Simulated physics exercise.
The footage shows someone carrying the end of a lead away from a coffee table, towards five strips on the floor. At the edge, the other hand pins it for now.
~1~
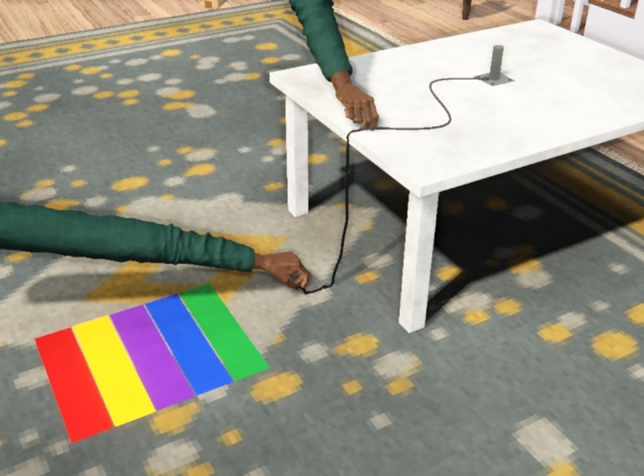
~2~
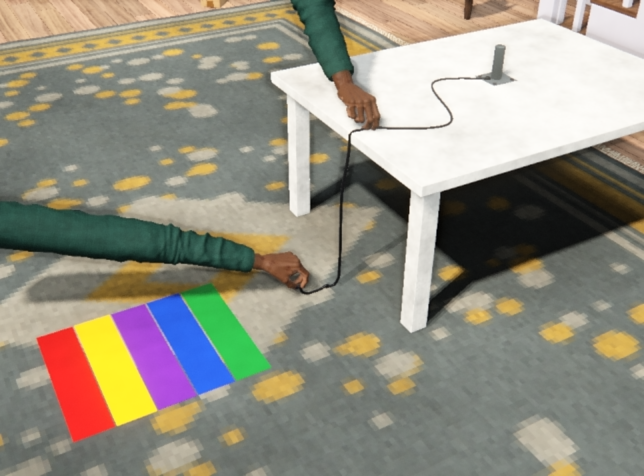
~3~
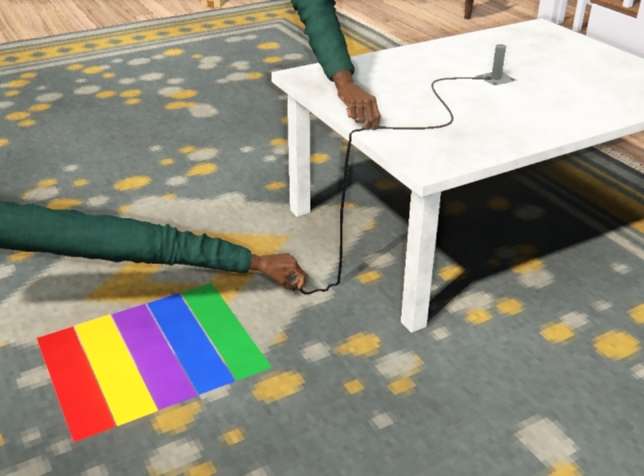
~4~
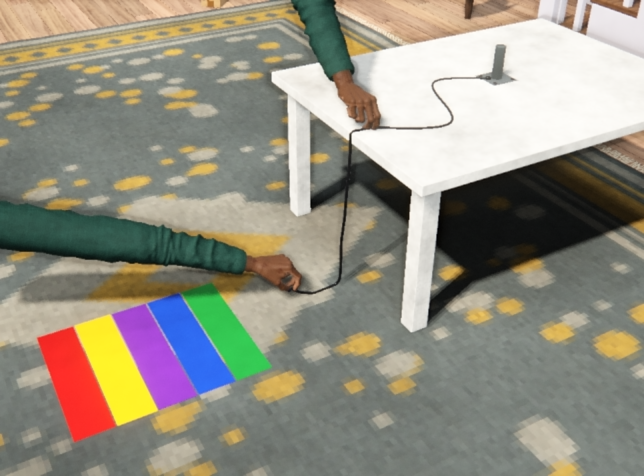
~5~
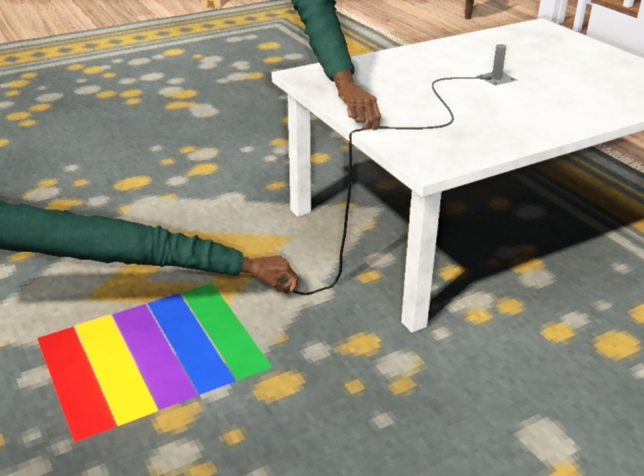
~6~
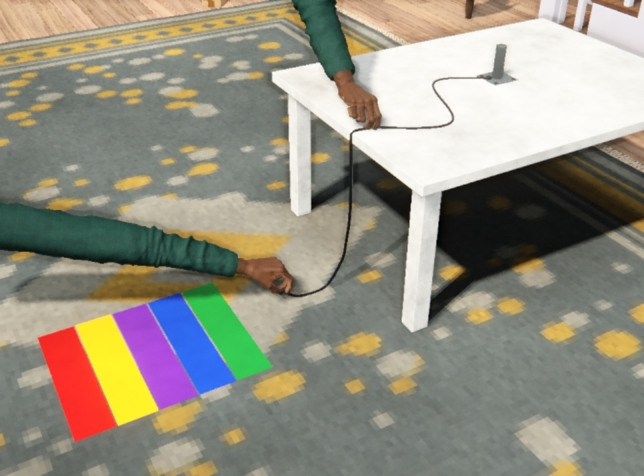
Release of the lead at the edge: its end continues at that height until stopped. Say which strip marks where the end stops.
The yellow strip marks it.
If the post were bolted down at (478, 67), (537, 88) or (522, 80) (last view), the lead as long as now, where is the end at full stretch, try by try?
Roughly (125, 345), (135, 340) and (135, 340), try by try.
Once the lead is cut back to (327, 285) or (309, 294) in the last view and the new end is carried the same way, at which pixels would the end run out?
In order, roughly (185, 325) and (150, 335).
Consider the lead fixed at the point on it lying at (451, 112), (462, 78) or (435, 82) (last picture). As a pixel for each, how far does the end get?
Estimated pixels in sequence: (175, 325), (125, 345) and (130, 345).
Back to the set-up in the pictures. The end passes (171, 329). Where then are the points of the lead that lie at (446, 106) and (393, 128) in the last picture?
They move to (402, 107) and (347, 159) respectively.
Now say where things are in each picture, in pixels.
The first picture shows end (300, 286); green (241, 357); blue (205, 371); purple (167, 385); yellow (127, 399); red (85, 414).
The second picture shows end (299, 286); lead through (457, 79) (441, 101) (430, 128) (351, 135) (341, 208) (339, 271).
The third picture shows end (297, 287).
The fourth picture shows end (292, 288); lead through (457, 78) (441, 100) (431, 128) (352, 135) (346, 207) (340, 271).
The fifth picture shows end (289, 290).
The sixth picture shows end (284, 291); lead through (458, 78) (442, 100) (431, 128) (352, 135) (350, 205) (336, 271).
Soon after, end near (171, 329); over blue.
After that, end near (135, 341); over purple.
At the stop, end near (113, 348); over yellow. The end stops over the yellow strip.
